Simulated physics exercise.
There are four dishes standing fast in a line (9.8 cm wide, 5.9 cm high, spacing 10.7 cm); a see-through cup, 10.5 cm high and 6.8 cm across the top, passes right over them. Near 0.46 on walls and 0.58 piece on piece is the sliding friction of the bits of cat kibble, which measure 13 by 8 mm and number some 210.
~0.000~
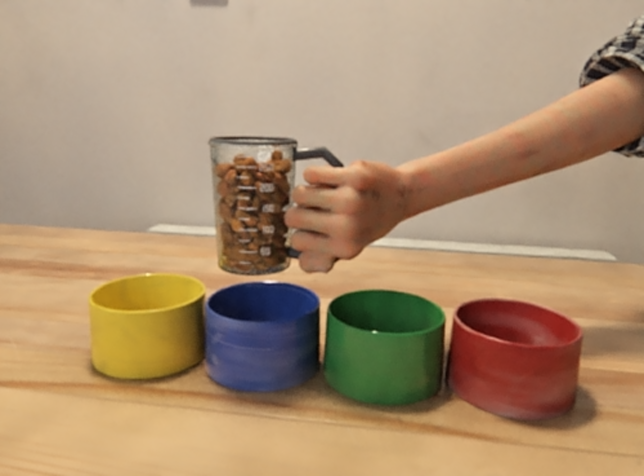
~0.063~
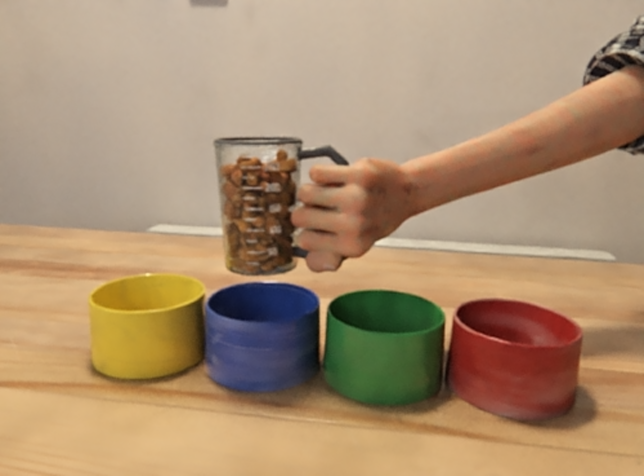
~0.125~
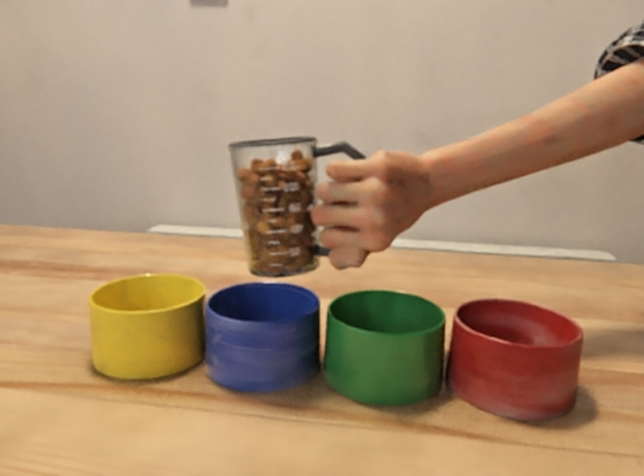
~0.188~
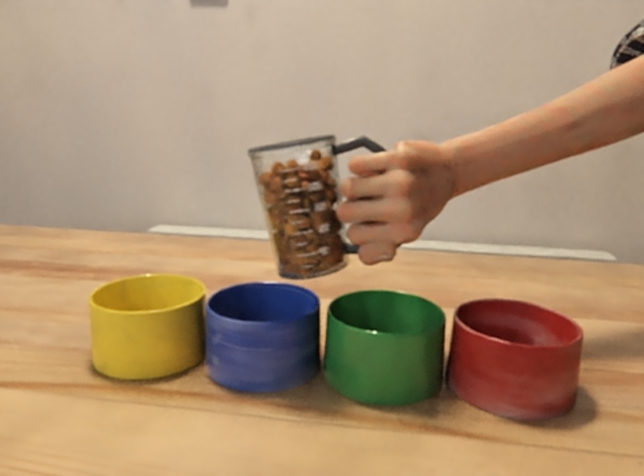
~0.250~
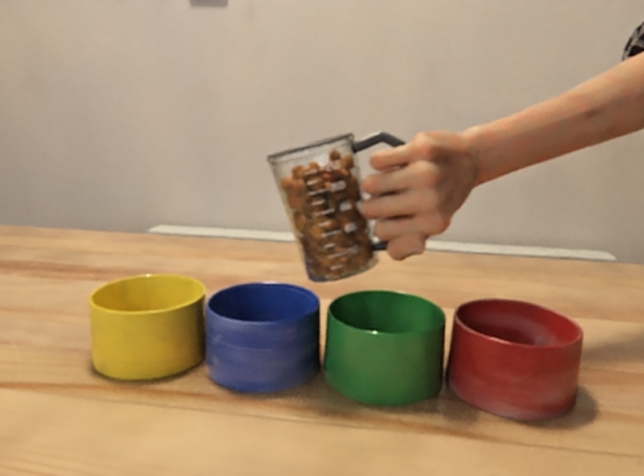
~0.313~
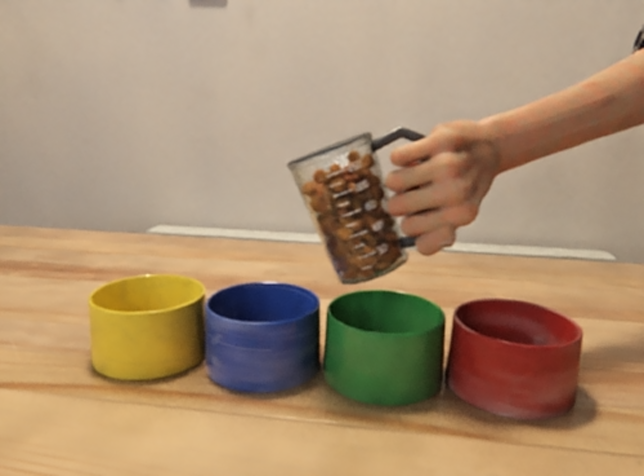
In the video, a hand holds a clear cup filled with small brown pieces above a row of yellow, blue, green and red dishes on a wooden table, then moves it to the right while tilting its rim leftward.
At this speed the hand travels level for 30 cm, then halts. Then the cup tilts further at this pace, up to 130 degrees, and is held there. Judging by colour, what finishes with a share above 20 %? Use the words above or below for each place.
Red dish: Above; blue dish: Below; green dish: Below; yellow dish: Below; counter: Below.
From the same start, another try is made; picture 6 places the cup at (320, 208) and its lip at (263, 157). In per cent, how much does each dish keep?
Dish by dish: Red 100 percent, blue 0 percent, green 0 percent, yellow 0 percent.
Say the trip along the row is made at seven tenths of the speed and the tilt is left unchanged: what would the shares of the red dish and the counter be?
Red: 100; counter: 0.
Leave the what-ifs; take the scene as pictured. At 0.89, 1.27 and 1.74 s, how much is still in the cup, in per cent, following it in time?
Around 100 per cent at the first moment, 100 at the second and 5 at the third.
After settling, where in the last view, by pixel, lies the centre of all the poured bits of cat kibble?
After settling, the middle sits near (518, 357).
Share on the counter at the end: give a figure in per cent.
Close to 0 per cent, give or take.
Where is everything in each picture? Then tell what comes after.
Cup at (254, 204), tilt 0 degrees, lip at (214, 139), moved 0.0 cm; middle of the pieces at (259, 213); yellow dish at (149, 292); blue dish at (264, 301); green dish at (386, 310); red dish at (516, 321), in the first picture.
Cup at (260, 204), tilt 1 degrees, lip at (218, 140), moved 0.5 cm; middle of the pieces at (265, 213), in the second picture.
Cup at (279, 205), tilt 6 degrees, lip at (233, 144), moved 2.1 cm; middle of the pieces at (284, 214), in the third picture.
Cup at (303, 207), tilt 11 degrees, lip at (252, 150), moved 4.2 cm; middle of the pieces at (309, 215), in the fourth picture.
Cup at (327, 208), tilt 17 degrees, lip at (271, 156), moved 6.2 cm; middle of the pieces at (334, 216), in the fifth picture.
Cup at (351, 210), tilt 22 degrees, lip at (290, 163), moved 8.2 cm; middle of the pieces at (359, 217); yellow dish at (149, 293); blue dish at (264, 301); green dish at (386, 311); red dish at (516, 321). Its pace works out near 90 degrees a second; the hand travels 32 cm a second, in the sixth picture.
After 0.89 s, tilt 73 degrees; cup holds 100 %.
After 1.27 s, tilt 107 degrees; cup holds 100 %.
After 1.74 s, tilt 130 degrees; cup holds 5 %, red 95 %.
In the end, at 2.3 s, red 100 %, blue 0 %, green 0 %, yellow 0 %, counter 0 %.
